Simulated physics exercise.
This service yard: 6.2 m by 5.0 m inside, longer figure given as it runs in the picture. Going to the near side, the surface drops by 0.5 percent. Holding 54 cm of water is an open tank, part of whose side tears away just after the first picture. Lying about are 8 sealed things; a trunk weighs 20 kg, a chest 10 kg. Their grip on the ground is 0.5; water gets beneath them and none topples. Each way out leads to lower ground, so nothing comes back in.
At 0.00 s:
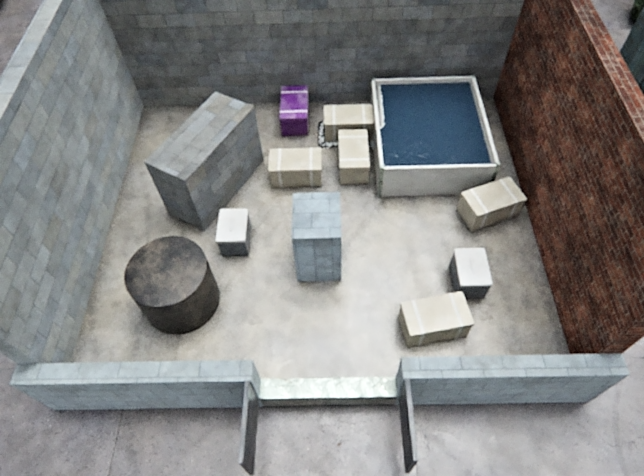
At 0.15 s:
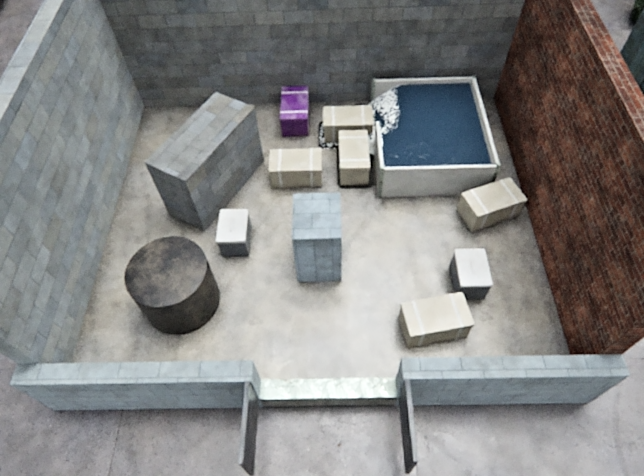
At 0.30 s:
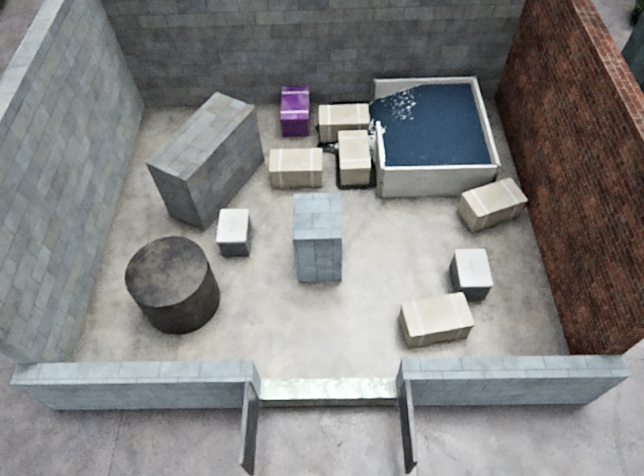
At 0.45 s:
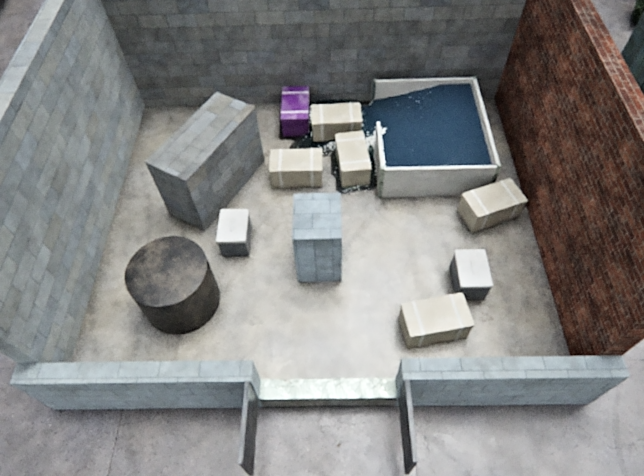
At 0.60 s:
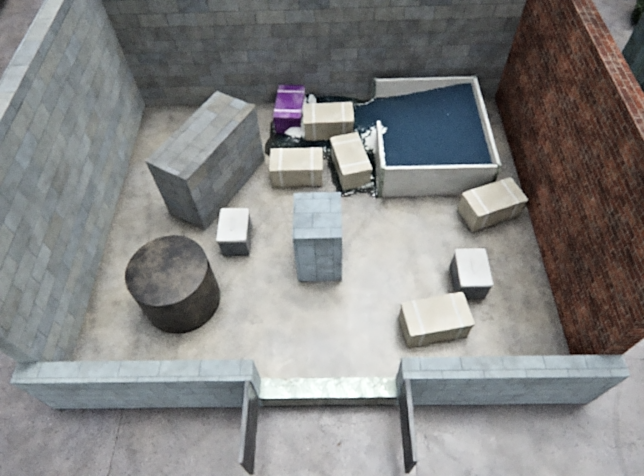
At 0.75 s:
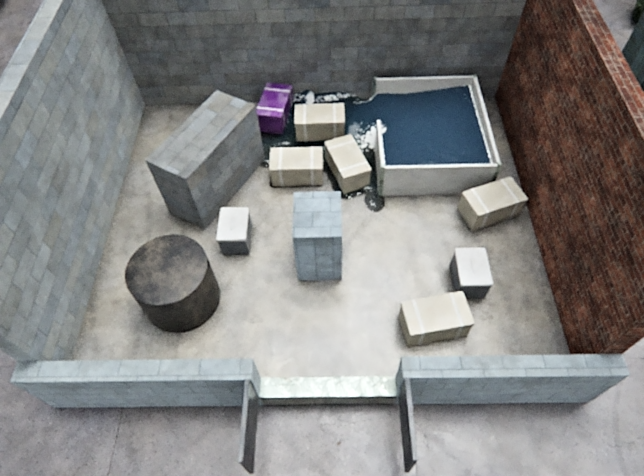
A walled yard with a pale floor, grey block walls and a reddish brick wall on the right is seen from high above its near opening by a still camera. A dark drum and large grey block stand left, a purple trunk and tan crates near an open water tank at back right. Water froths at the tank's left side, then spreads leftward among the crates, nudging several and shifting the trunk slightly left.
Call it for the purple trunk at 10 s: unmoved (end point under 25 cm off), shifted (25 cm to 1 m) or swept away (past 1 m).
Swept away.
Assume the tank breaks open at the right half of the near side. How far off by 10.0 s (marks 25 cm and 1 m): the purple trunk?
The purple trunk remains where it was.
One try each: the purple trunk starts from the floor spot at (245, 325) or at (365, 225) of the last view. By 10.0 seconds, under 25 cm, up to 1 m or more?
Run one, it gets swept far; run two, it remains planted.
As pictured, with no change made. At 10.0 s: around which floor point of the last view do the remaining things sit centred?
They're centred close to (342, 246).
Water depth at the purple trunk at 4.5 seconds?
Around 8 cm.
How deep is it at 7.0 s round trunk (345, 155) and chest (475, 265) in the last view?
Depths: Near 3 cm, then near 0 cm.
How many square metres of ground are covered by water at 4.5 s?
I'd estimate close to 18 m2.
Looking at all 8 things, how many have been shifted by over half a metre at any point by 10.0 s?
I count 4.
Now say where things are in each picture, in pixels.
The first frame shows the purple trunk at (294, 102) rests on the ground; water covers 2.9 m2; 0 of 8 have shifted.
The second frame shows the purple trunk at (294, 102) rests on the ground; 3.5 m2 under water; 0 of 8 have shifted.
The third frame shows the purple trunk at (295, 102) rests on the ground; water covers 4.0 m2; 1 of 8 have shifted.
The fourth frame shows the purple trunk at (295, 102) rests on the ground; 4.6 m2 under water; 1 of 8 have shifted.
The fifth frame shows the purple trunk at (289, 101) rests on the ground, 10 cm from its start; water covers 5.3 m2; 3 of 8 have shifted.
The sixth frame shows the purple trunk at (274, 99) rests on the ground, 36 cm from its start; 6.1 m2 under water; 3 of 8 have shifted.
After 2.0 s the purple trunk is near (142, 111), 2.5 m from its start, aground; 0 of 8 are out; 1 afloat.
After 4.5 s the purple trunk is near (101, 304), 4.4 m from its start, afloat; 0 of 8 are out; 2 afloat.
After 7.0 s the purple trunk is near (113, 333), 4.6 m from its start, afloat; 0 of 8 are out; 3 afloat.
After 10.0 s the purple trunk is near (115, 335), 4.6 m from its start, aground; 0 of 8 are out; 2 afloat.
